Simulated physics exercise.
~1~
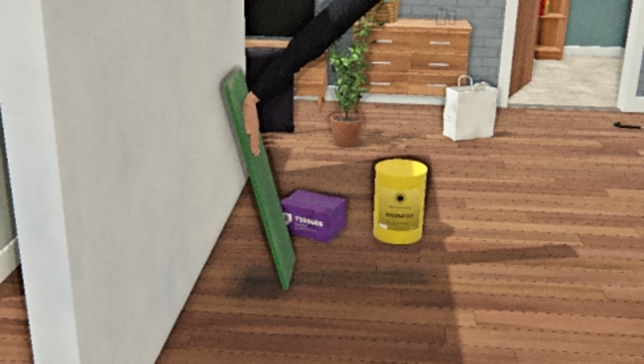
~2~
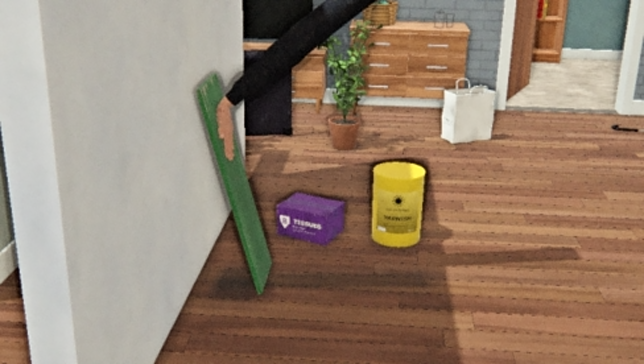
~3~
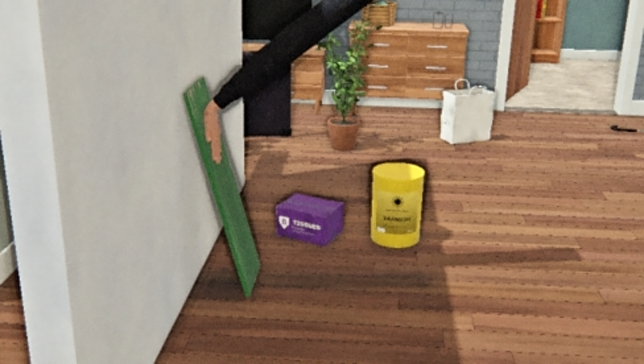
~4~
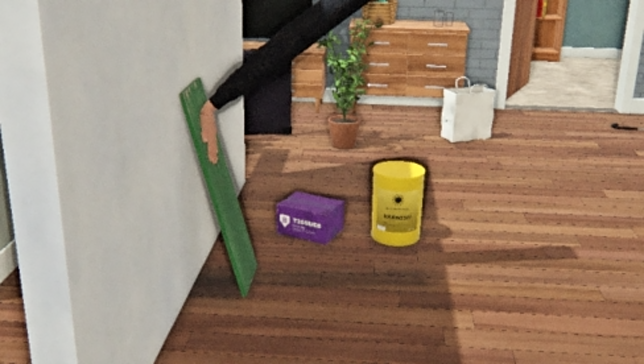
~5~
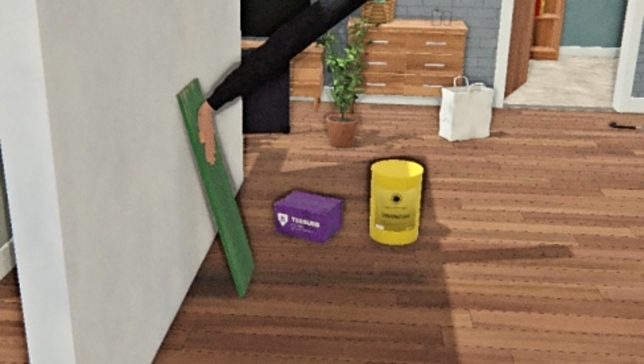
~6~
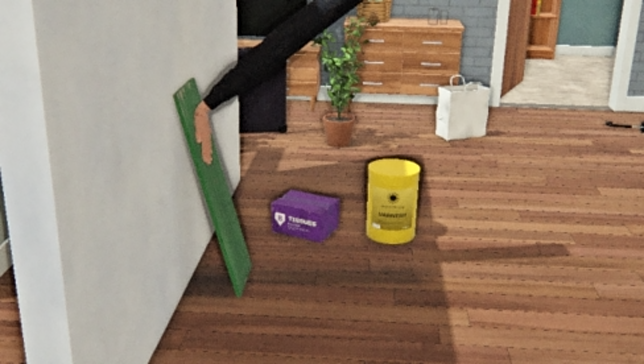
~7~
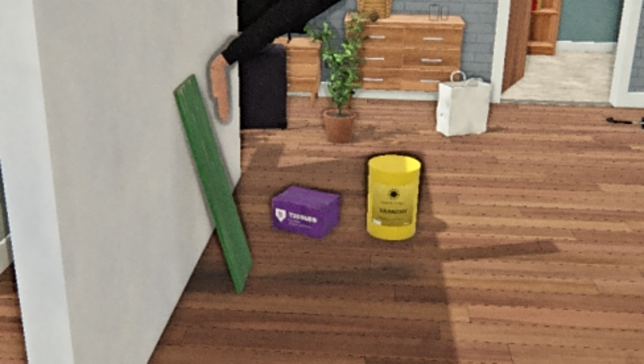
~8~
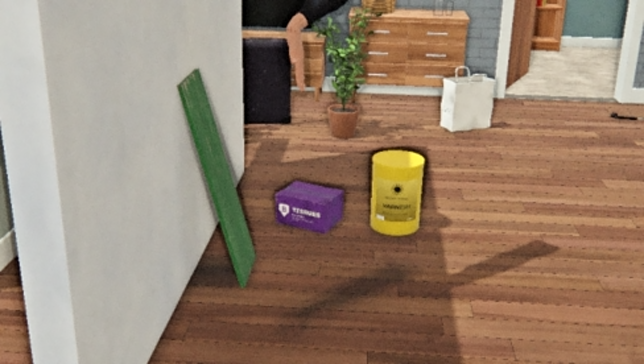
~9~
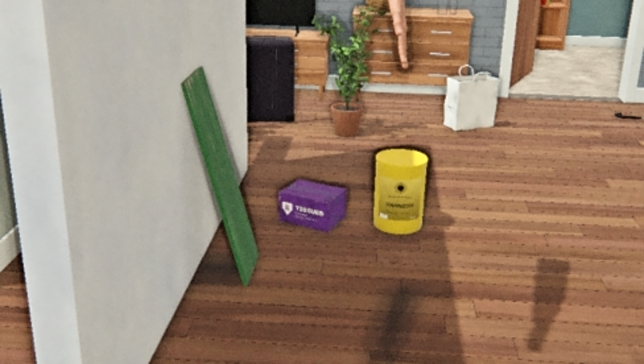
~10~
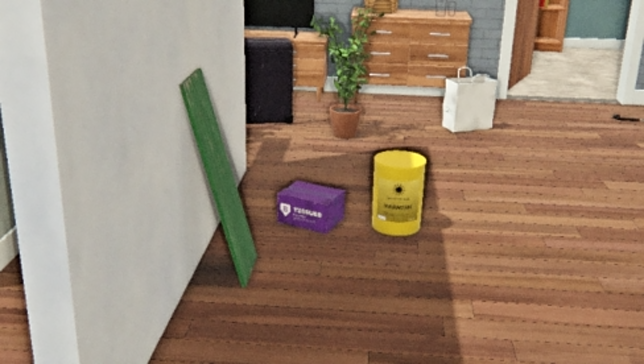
At first, a hand at the end of a dark-sleeved arm holds a green board that leans against a bare white wall, with a purple box and a yellow pail standing on the wooden floor to its right. The hand shifts the board a short way to the left, then keeps hold of it as it leans in its new spot. Next, the hand lets go and draws back, passing up and to the right until it leaves the view. The board stays leaning against the wall on its own, while the box and pail remain in place beside it.
